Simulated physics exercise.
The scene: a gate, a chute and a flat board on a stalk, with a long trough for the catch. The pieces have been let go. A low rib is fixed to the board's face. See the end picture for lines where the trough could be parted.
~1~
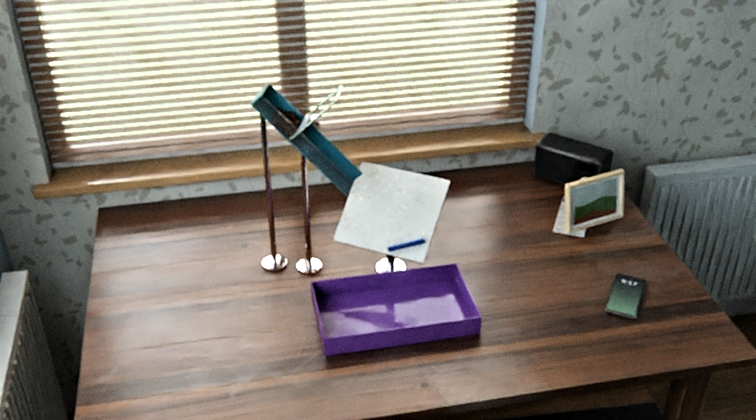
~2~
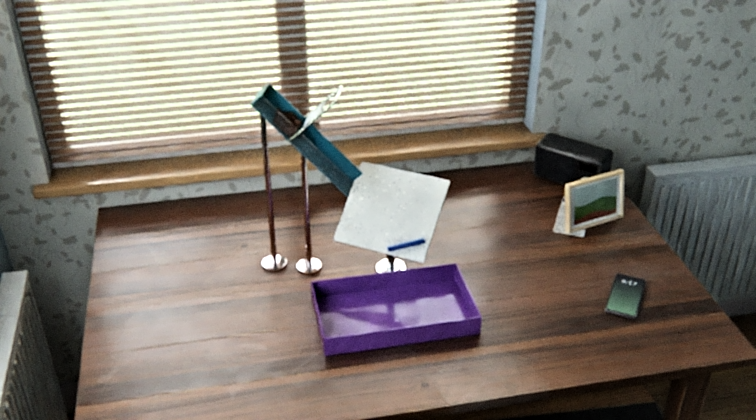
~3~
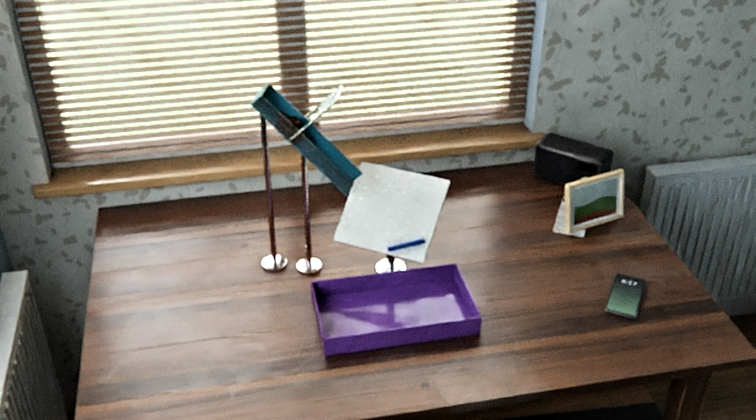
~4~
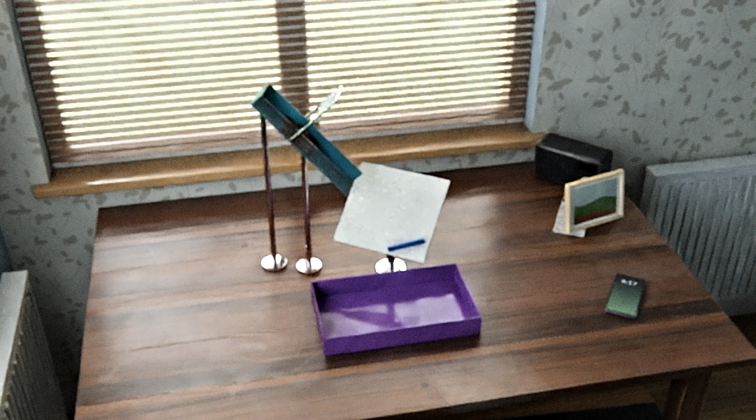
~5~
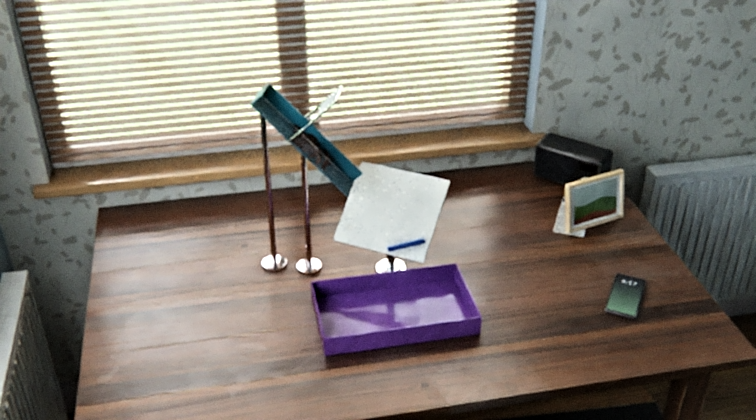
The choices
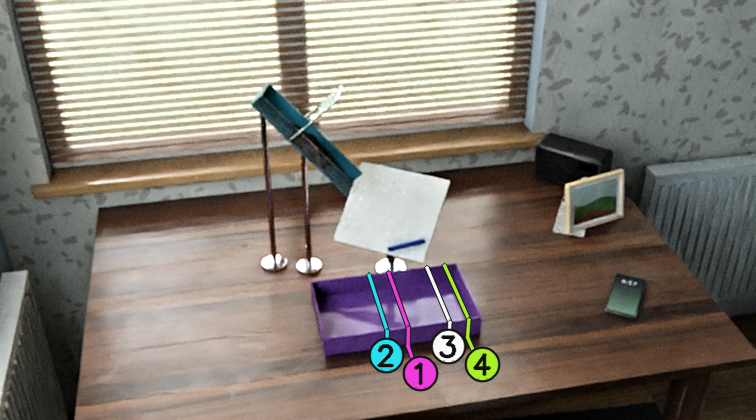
Wooden desk holding a sloping teal chute, small dark pieces sliding partway down it, with a white board and empty purple tray.
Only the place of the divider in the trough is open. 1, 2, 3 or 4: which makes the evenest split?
2 beats the others.
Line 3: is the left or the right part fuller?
The left side.
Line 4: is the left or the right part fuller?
Left.
On the marked copy, line 1 crosses the front rim at (408, 327); line 2 crosses the front rim at (387, 330); line 3 crosses the front rim at (449, 321); line 4 crosses the front rim at (468, 318).
With 1, of what is caught, nearly all on the left of the divider, a small part on the right.
With 2, of what is caught, about half on the left of the divider, about half on the right.
With 3, of what is caught, nearly all on the left of the divider, a small part on the right.
With 4, of what is caught, nearly all on the left of the divider, a stray few on the right.
